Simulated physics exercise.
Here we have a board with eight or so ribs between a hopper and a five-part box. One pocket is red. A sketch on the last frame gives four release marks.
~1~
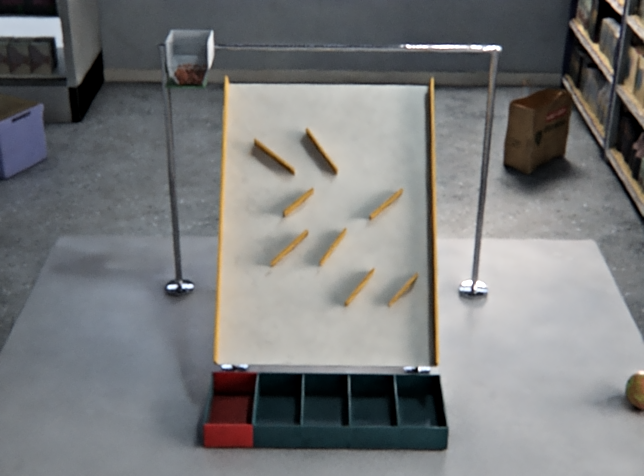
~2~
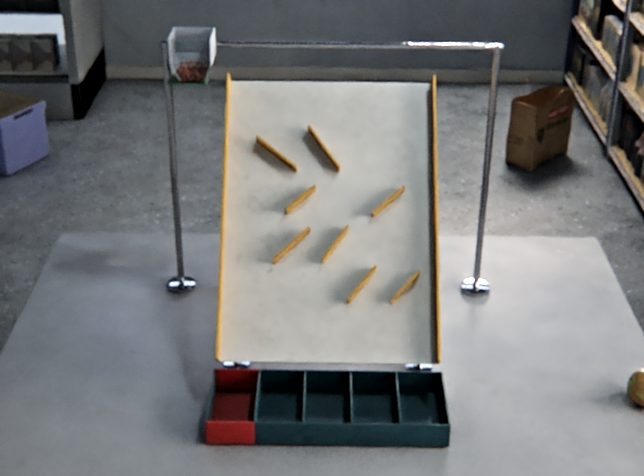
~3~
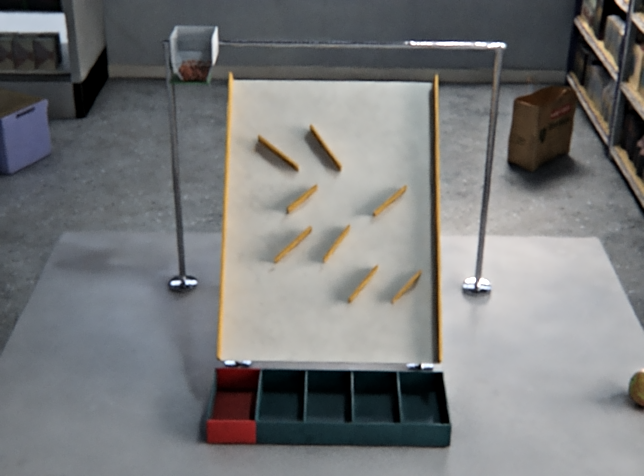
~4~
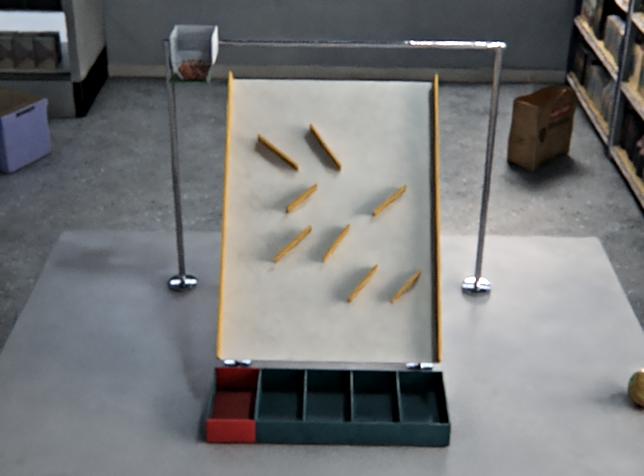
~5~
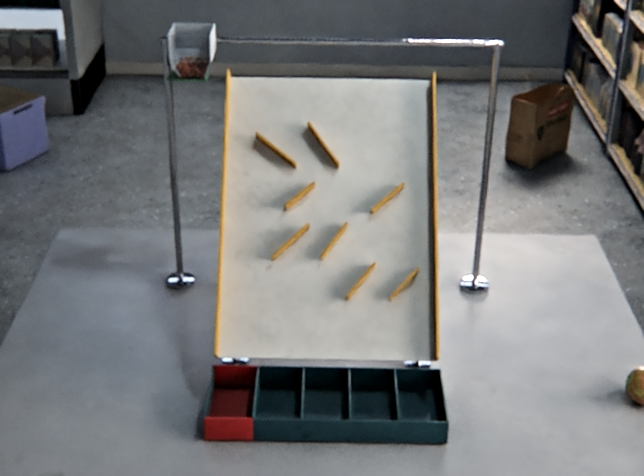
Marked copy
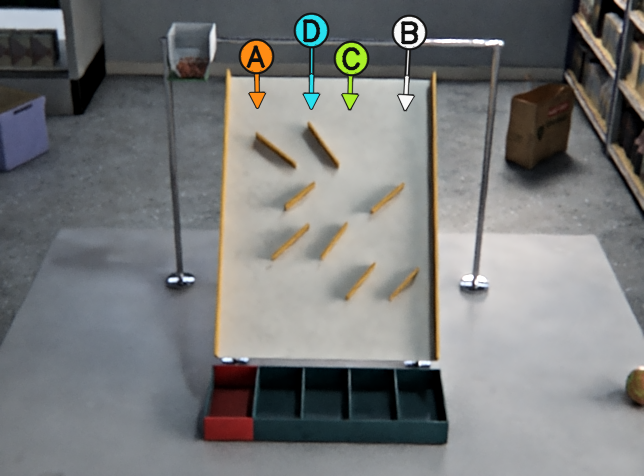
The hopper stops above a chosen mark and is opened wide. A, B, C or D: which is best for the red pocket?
A is best.
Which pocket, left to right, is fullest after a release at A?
The first.
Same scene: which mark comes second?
Mark D.
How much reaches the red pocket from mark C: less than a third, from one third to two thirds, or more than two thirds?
It is less than a third.
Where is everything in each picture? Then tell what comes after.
The first frame shows hopper near (191, 73), clay pellets, door shut.
The second frame shows ribs (256, 136) to (296, 167), (309, 125) to (339, 167), (286, 209) to (315, 185).
The third frame shows ribs (374, 213) to (406, 185), (275, 259) to (311, 226), (324, 259) to (350, 225).
The fourth frame shows ribs (349, 299) to (377, 265), (393, 300) to (421, 270).
The fifth frame shows red pocket near (229, 428), number 1 of 5 from the left.
On the marked copy, mark A meets the board at (257, 102); mark B meets the board at (405, 104); mark C meets the board at (349, 103); mark D meets the board at (311, 103).
With A, close to two thirds in the red pocket, close to a quarter in other pockets, a small share outside the box.
With B, only a few in the red pocket, all but a few in other pockets, a small share outside the box.
With C, only a few in the red pocket, all but a few in other pockets.
With D, close to a third in the red pocket, close to two thirds in other pockets.
